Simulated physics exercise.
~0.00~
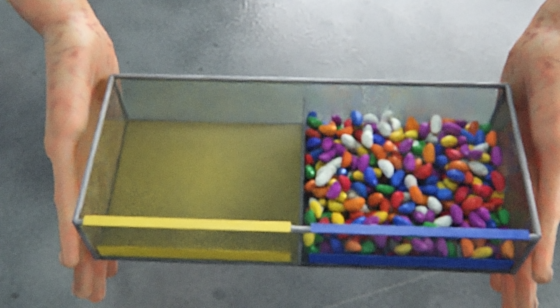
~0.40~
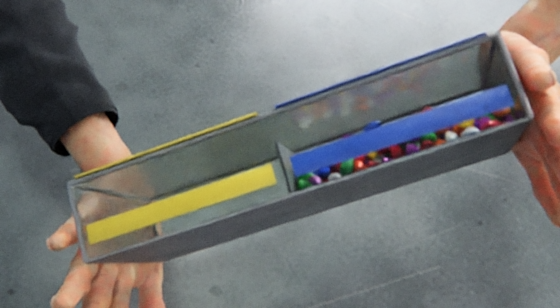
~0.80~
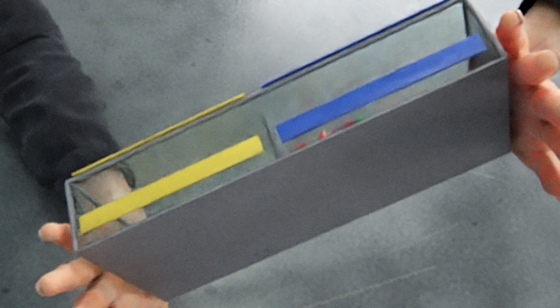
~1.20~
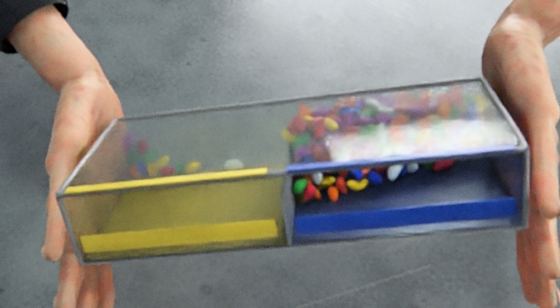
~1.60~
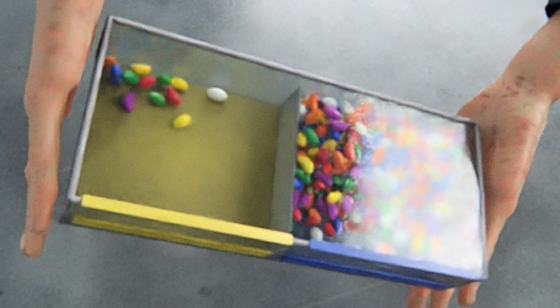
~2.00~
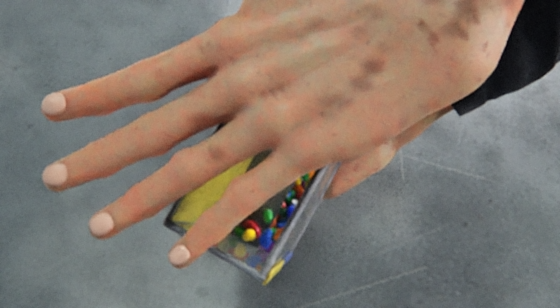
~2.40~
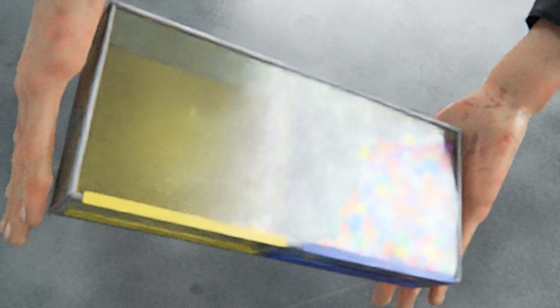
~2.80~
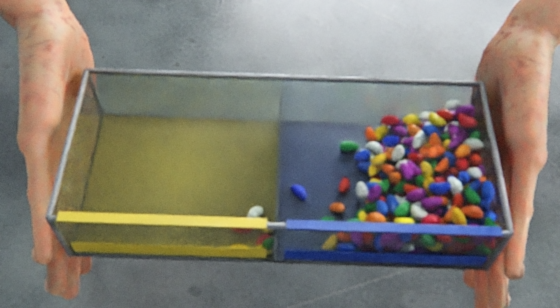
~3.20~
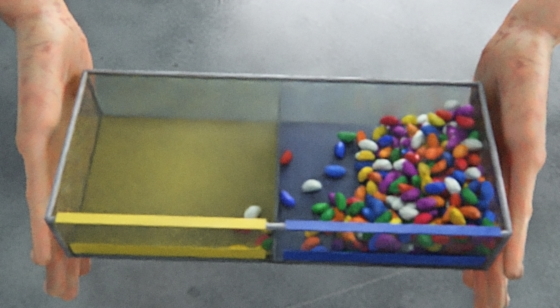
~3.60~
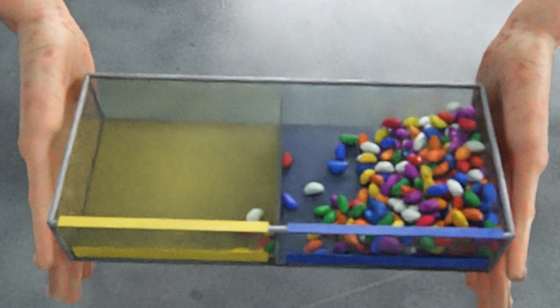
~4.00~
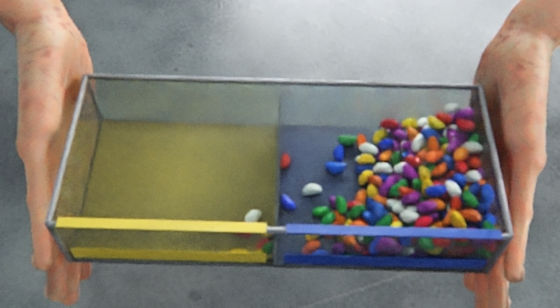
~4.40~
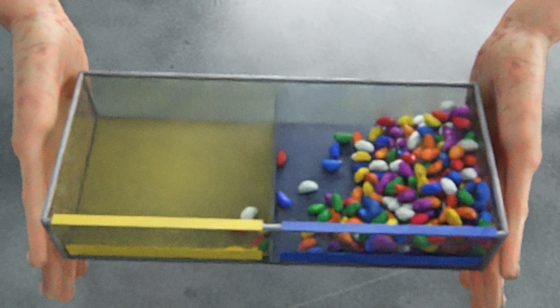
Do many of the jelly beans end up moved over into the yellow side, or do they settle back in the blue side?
They settle back in the blue side, and the yellow side is left practically empty once the box is level again.
